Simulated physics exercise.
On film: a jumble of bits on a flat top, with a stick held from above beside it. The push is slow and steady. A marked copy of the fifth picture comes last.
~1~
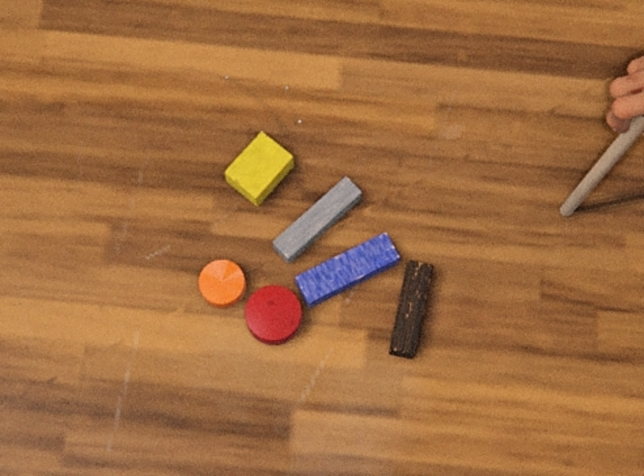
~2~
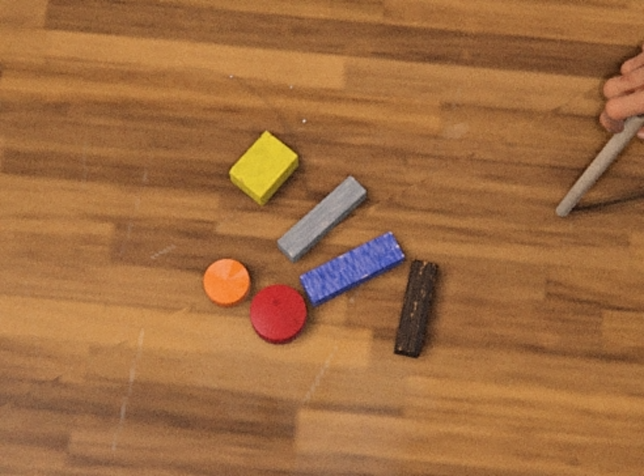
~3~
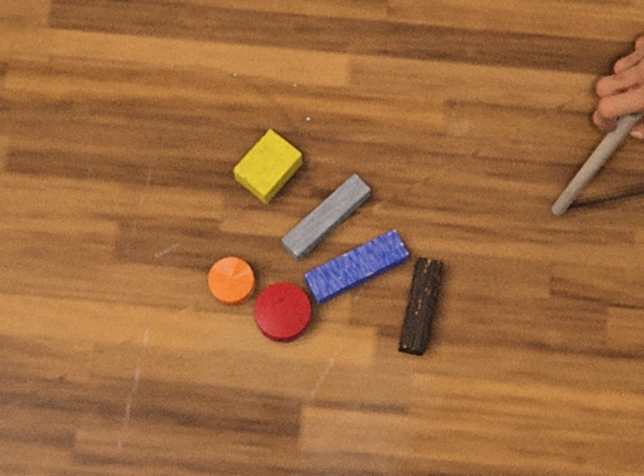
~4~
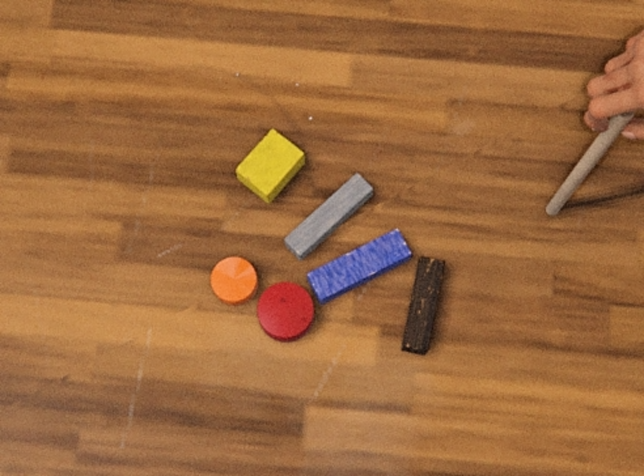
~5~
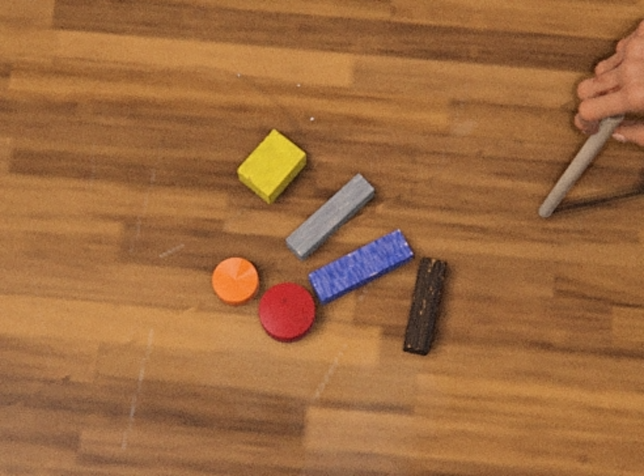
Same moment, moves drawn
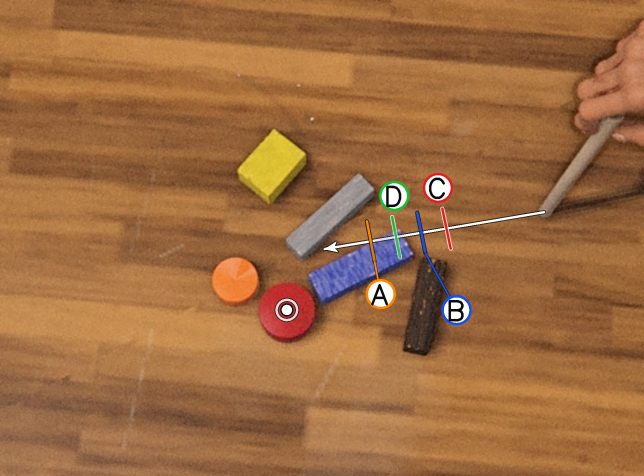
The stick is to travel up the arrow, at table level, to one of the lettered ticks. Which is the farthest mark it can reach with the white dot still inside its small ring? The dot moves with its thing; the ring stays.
All is well up to D.
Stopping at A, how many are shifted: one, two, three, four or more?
In all, two.
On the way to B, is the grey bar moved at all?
By then, no.
On the marked copy, A at (371, 241); B at (421, 233); C at (447, 229); D at (396, 237); the arrow from (544, 212) to (325, 249); the white dot at (287, 310).
With D. Early on, foot of the stick (490, 222).
Further on, foot of the stick (436, 231).
At the end, foot of the stick (396, 237); blue bar (354, 271); the dot is still in its ring.
As for the rest, A shifts the dotted thing to (270, 328); B keeps the dot in but is short; C keeps the dot in but is short.
